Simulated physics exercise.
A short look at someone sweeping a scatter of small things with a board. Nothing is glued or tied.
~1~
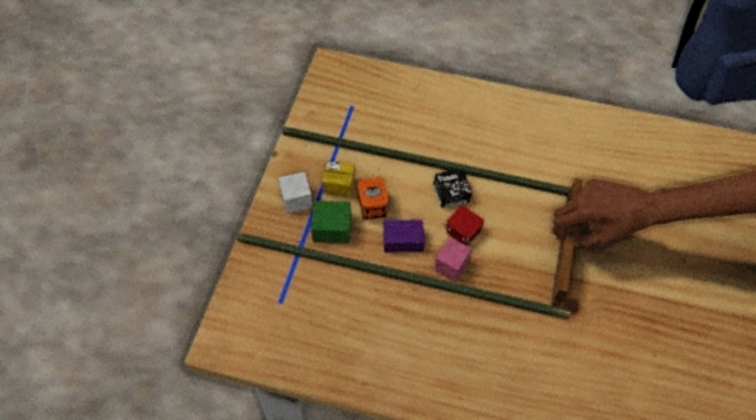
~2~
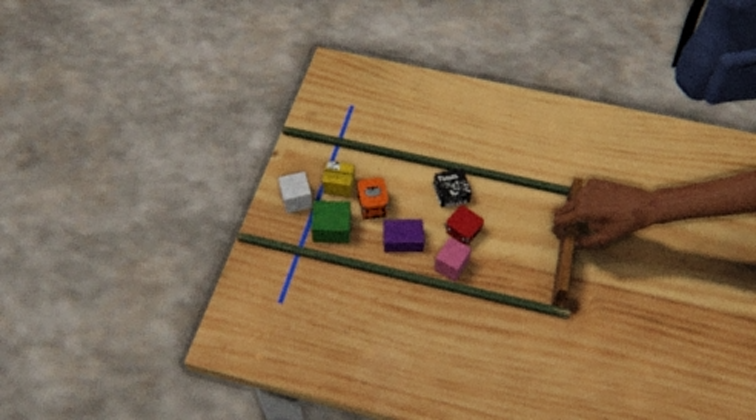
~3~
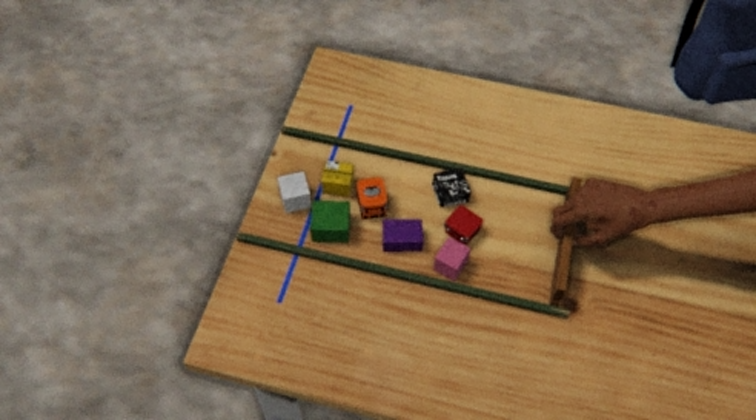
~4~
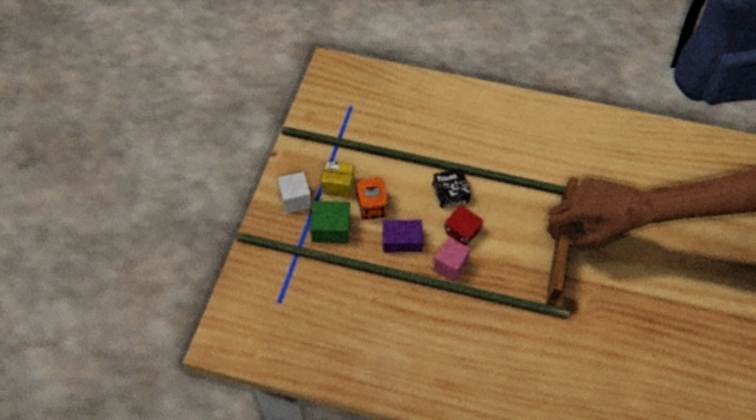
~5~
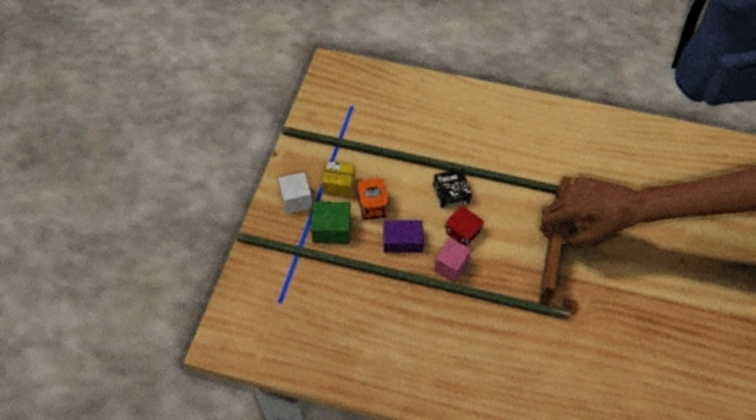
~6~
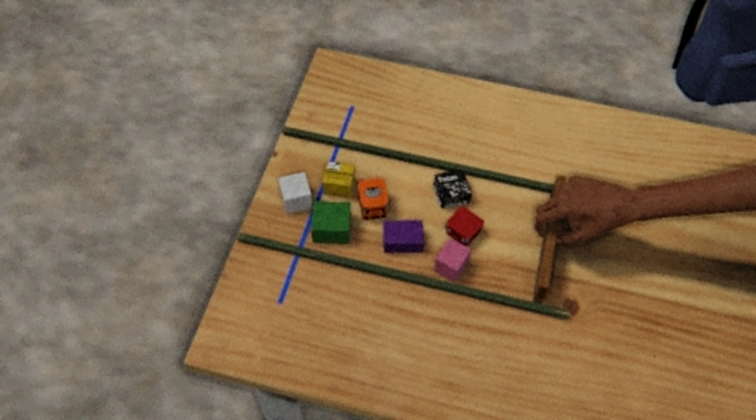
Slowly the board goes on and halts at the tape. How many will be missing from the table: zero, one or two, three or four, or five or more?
As it turns out, the number that fall off is one or two.
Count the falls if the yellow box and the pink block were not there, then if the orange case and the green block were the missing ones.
It would be 1 and 0.
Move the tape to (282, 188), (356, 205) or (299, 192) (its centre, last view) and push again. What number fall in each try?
It would be 5, 0 and 4.
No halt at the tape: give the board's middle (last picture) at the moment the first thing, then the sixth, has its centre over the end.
Its middle is around (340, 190) and later (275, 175).
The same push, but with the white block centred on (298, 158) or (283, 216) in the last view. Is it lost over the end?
In that order, it goes over; goes over.
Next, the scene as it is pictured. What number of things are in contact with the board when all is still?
In contact: 3.
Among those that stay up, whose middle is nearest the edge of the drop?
Foremost is the white block.
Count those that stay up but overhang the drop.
3 of them.
Soon after, none off yet; white block at rest near (296, 193); yellow box at rest near (339, 180); green block at rest near (332, 222).
After that, none off yet; white block at rest near (295, 193); yellow box displaced a little near (327, 176); green block displaced about its own width near (295, 221).
In the end, the number that fall off is one or two; gone, green block.
